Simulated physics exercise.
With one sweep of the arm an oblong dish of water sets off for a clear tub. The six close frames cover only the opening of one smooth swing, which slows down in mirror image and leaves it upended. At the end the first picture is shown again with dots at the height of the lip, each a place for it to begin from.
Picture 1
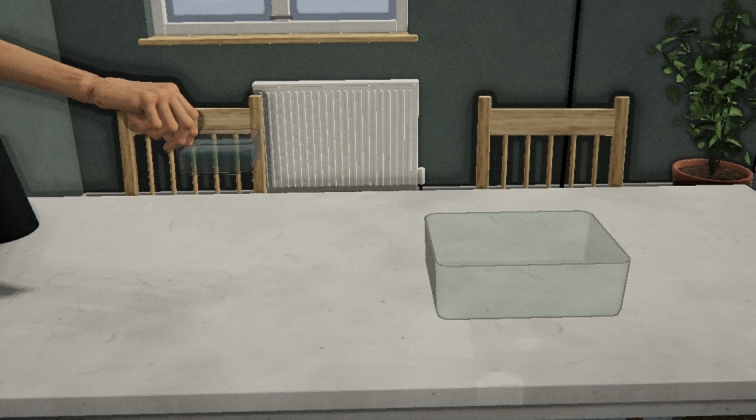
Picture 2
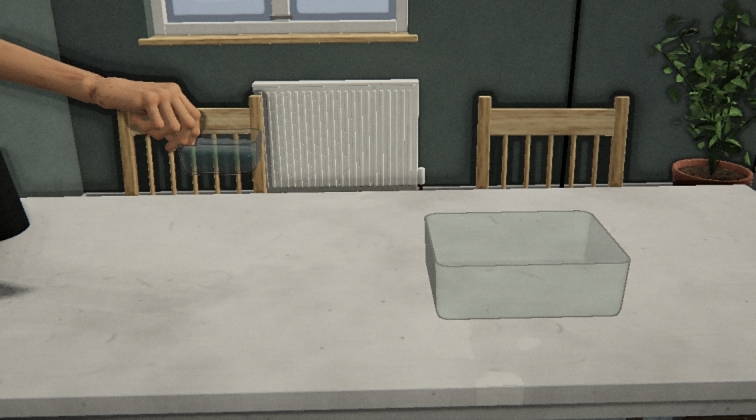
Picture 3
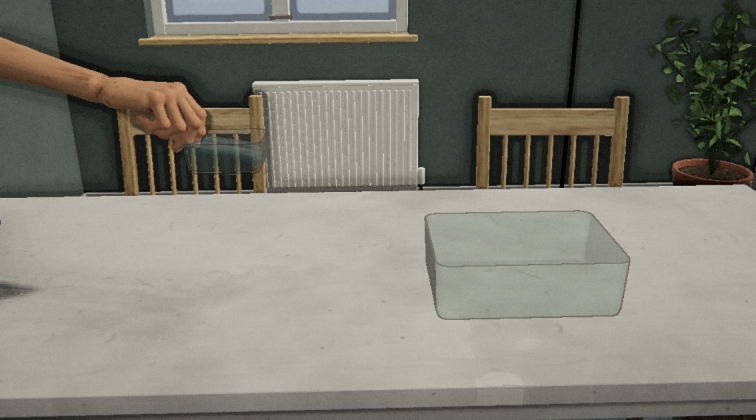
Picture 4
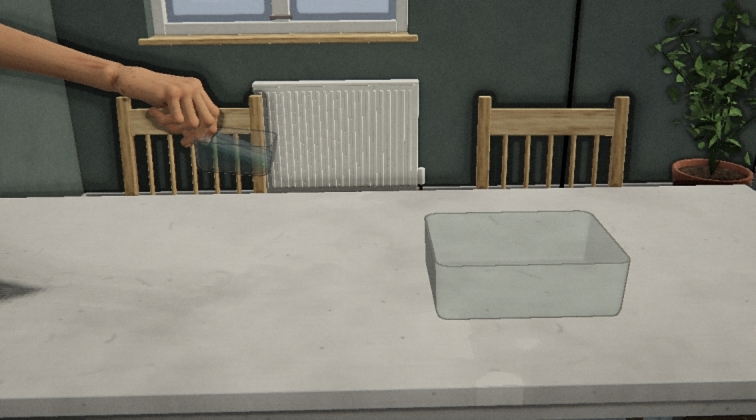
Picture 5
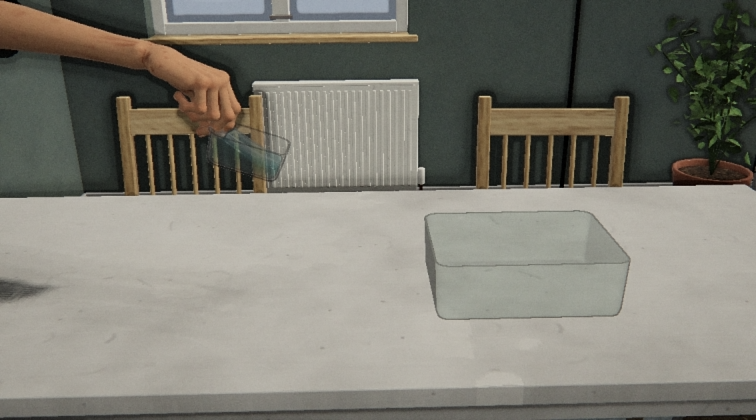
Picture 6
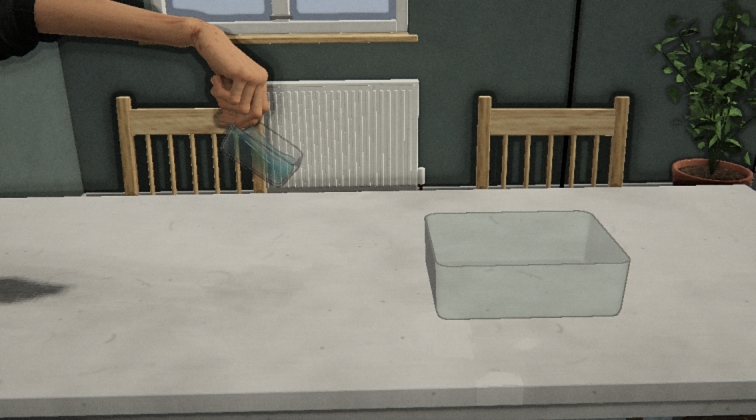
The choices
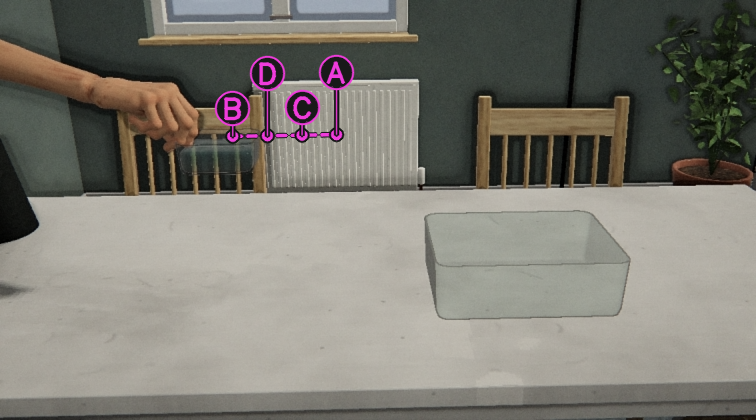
To begin with, a hand at the left holds a clear dish of bluish water level above a pale table, where a clear, empty tub sits toward the right. The arm then moves rightward, and the dish tilts gradually, its front end lowering more steeply while the water stays inside.
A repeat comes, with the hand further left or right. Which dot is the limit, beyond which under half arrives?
Use spot C.
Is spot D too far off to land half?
Yes.
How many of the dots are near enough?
Two of them.
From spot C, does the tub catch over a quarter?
Yes, it does.
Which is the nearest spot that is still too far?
Here it is spot D.
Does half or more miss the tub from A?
No, not at all.
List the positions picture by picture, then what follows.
Upright, lip at (255, 135); tub from (435, 317) to (620, 313); nothing has left yet.
Upright, lip at (257, 135); nothing has left yet.
Upright, lip at (263, 135); nothing has left yet.
Tipped about 6°, lip at (273, 139); nothing has left yet.
Tipped about 19°, lip at (287, 147); nothing has left yet.
Tipped about 37°, lip at (301, 159); nothing has left yet.
On the marked copy, A at (336, 134); B at (232, 136); C at (302, 135); D at (267, 135).
Choosing A, about 86 % lands in the tub, 2 % falls short and 12 % goes beside or beyond.
Choosing B, about 0 % lands in the tub, 98 % falls short.
Choosing C, about 87 % lands in the tub, 5 % falls short and 8 % goes beside or beyond.
Choosing D, about 5 % lands in the tub, 91 % falls short and 4 % goes beside or beyond.
